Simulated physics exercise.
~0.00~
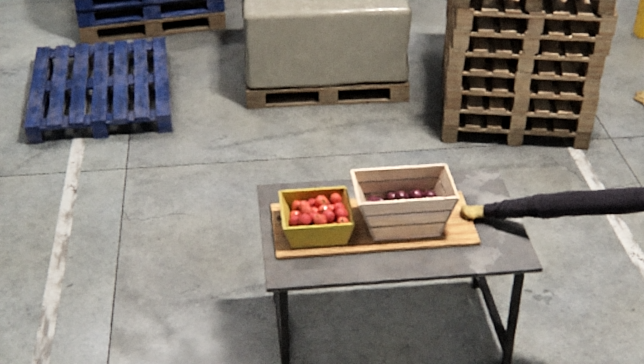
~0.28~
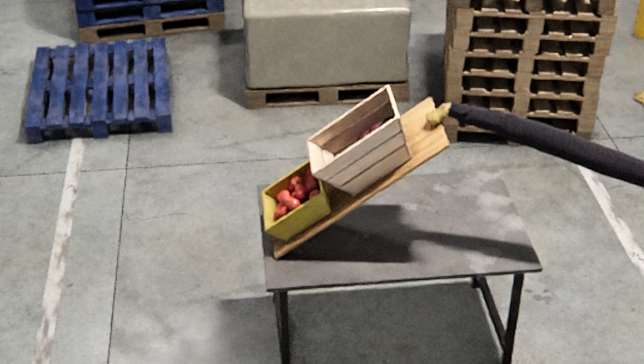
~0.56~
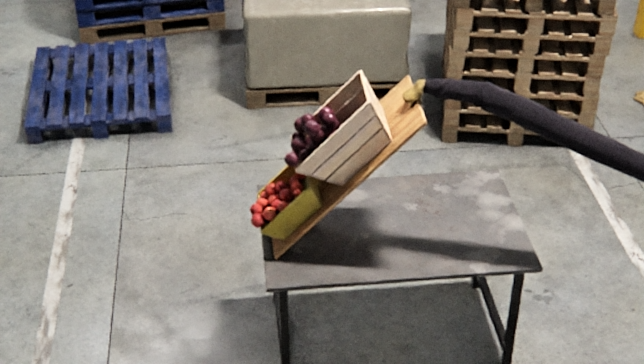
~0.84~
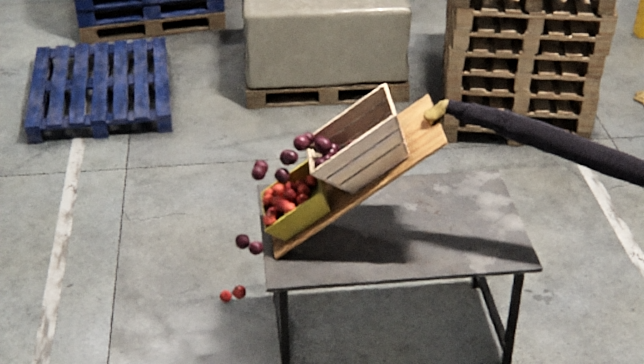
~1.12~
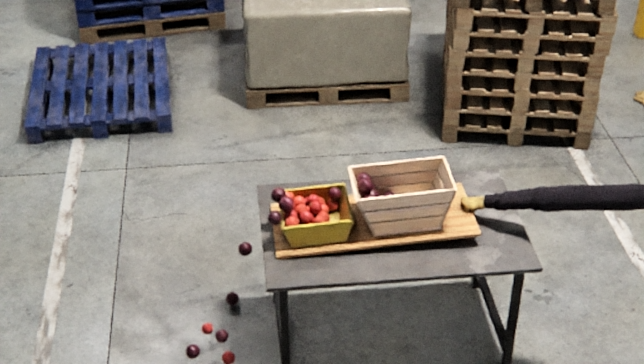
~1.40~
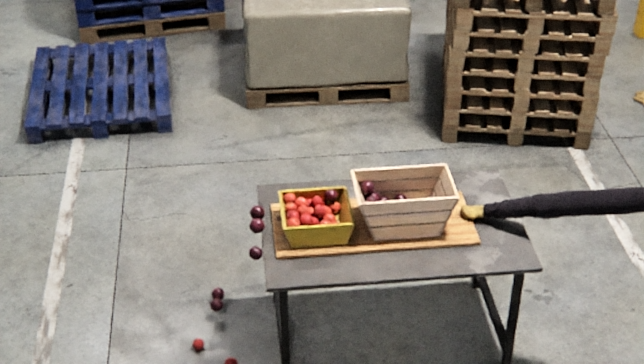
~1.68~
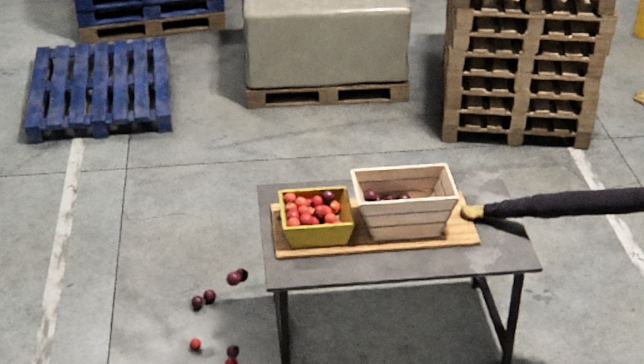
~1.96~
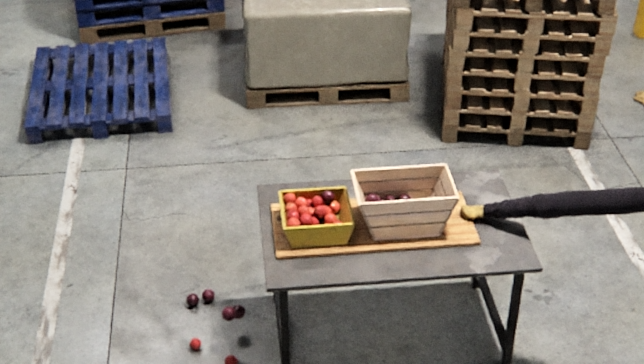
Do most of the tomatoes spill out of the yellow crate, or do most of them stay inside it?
Most of the tomatoes stay inside the yellow crate. Only a couple of them end up on the floor to the left of the table.
